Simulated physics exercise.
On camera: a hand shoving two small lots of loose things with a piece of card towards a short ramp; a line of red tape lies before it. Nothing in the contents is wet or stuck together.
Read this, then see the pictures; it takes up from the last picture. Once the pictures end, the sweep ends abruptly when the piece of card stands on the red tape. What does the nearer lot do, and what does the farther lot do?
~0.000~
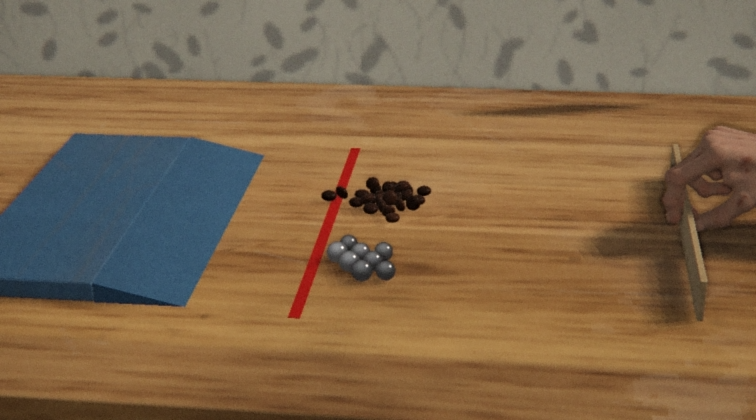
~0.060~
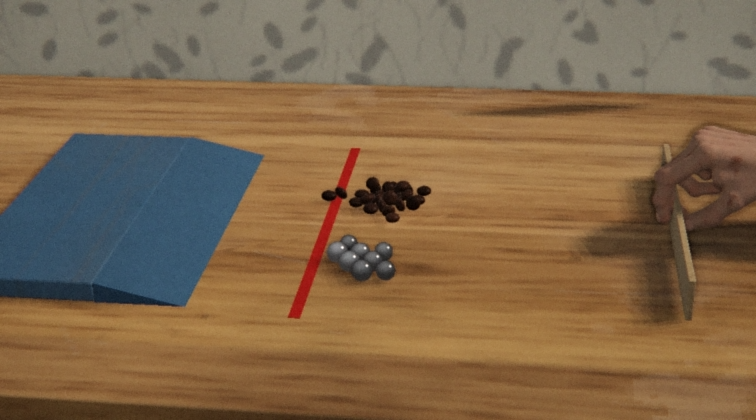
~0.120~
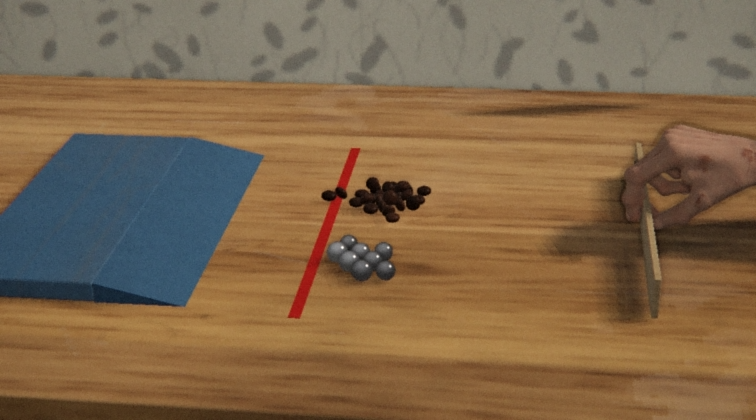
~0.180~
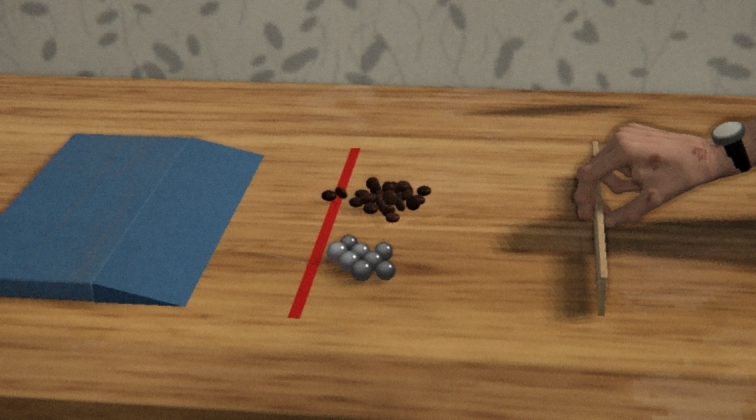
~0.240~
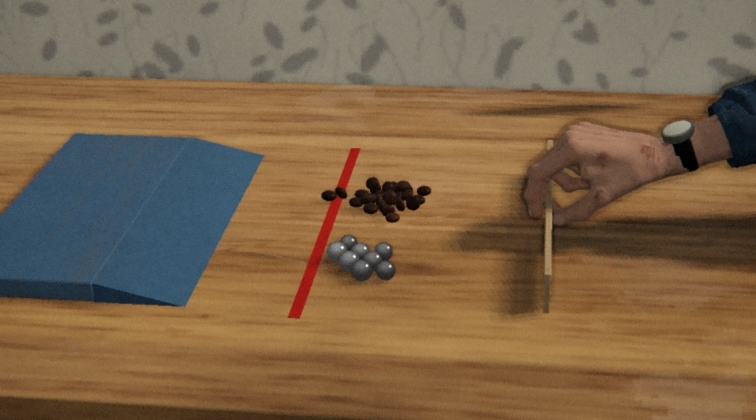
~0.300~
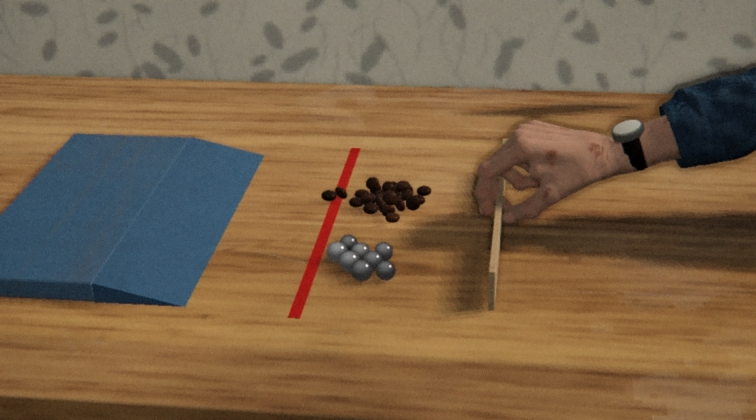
The nearer lot? It clears the top, partly. The farther lot? It stays below the top.
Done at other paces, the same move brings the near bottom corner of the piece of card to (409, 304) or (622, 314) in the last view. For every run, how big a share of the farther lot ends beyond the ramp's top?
It comes out at around 0 per cent for the first one and around 0 per cent for the other.
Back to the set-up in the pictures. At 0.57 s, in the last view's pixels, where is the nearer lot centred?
I'd put the middle of it near (249, 252).
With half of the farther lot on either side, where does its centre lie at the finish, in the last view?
Looks to me like it ends up close to (257, 195).
By 0.42 s, piece of card still moving, near (398, 194); nearer lot every one short of the ramp; farther lot every one short of the ramp.
By 0.57 s, piece of card stopped at the red tape; nearer lot every one short of the ramp; farther lot every one short of the ramp.
By 0.85 s, piece of card stopped at the red tape; nearer lot roughly two thirds past the top, roughly a third on the ramp; farther lot about a tenth on the ramp, almost all short of the ramp.
When it is over (1.8 s), piece of card stopped at the red tape; nearer lot the larger part past the top, about a tenth short of the ramp; farther lot not one past the top, about a tenth on the ramp, almost all short of the ramp.
